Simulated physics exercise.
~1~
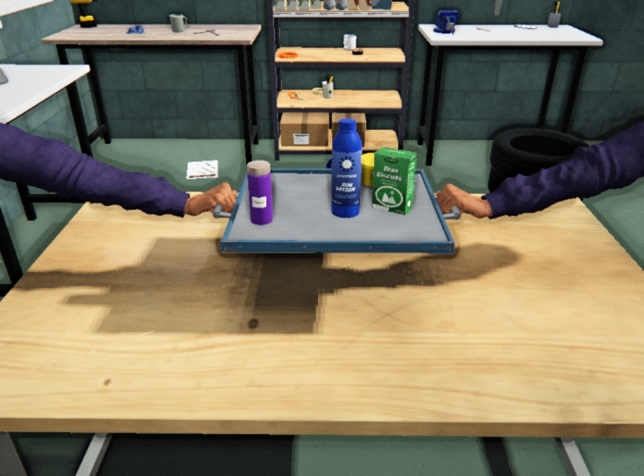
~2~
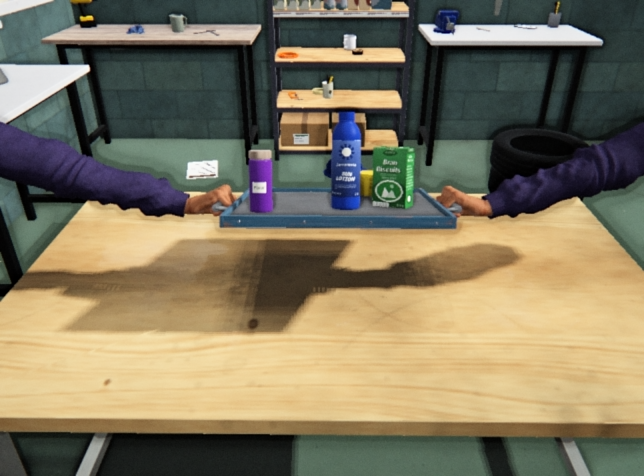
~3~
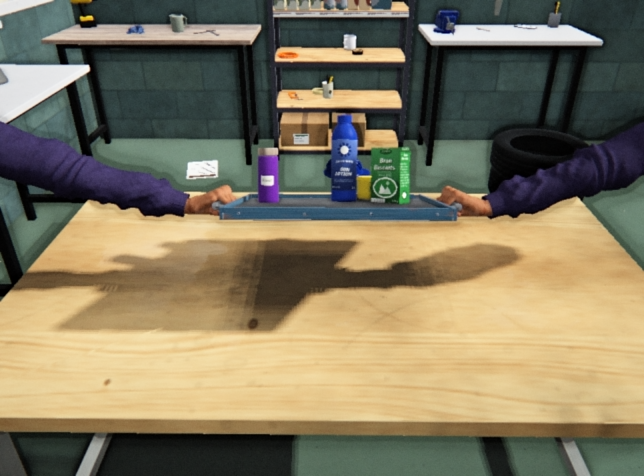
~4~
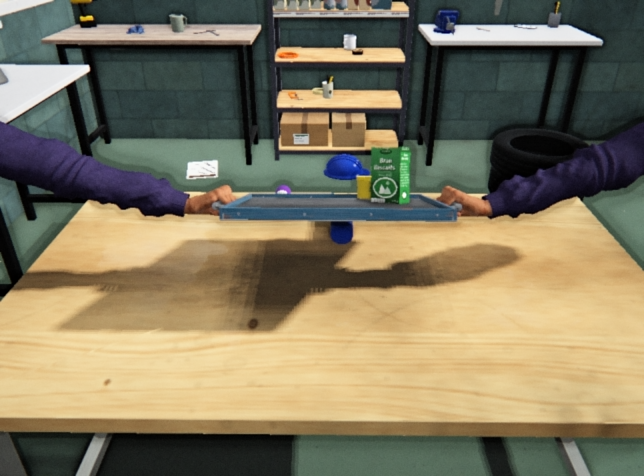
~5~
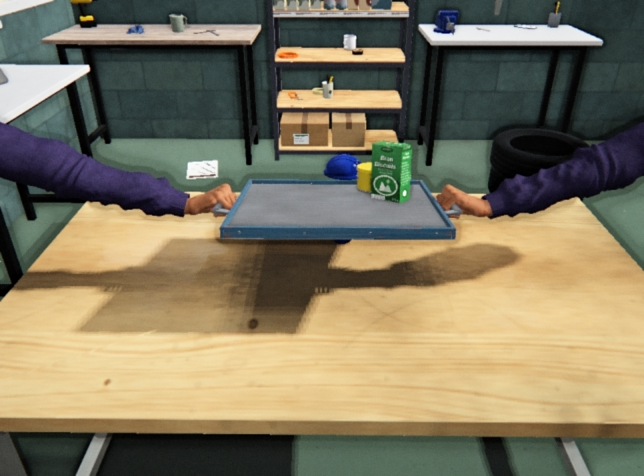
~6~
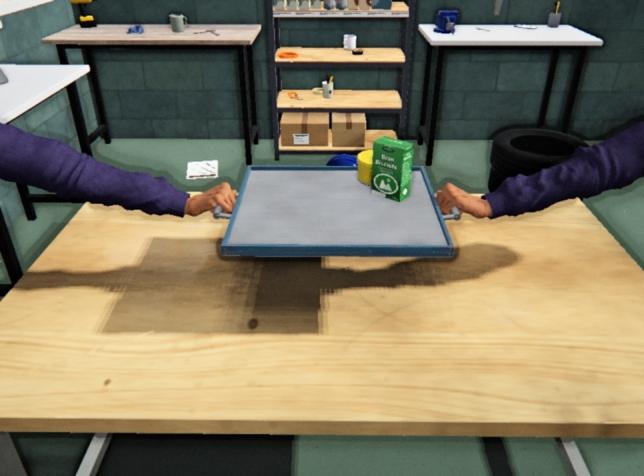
A hand-held tray tips away, dropping a blue bottle and purple shaker, then levels again.
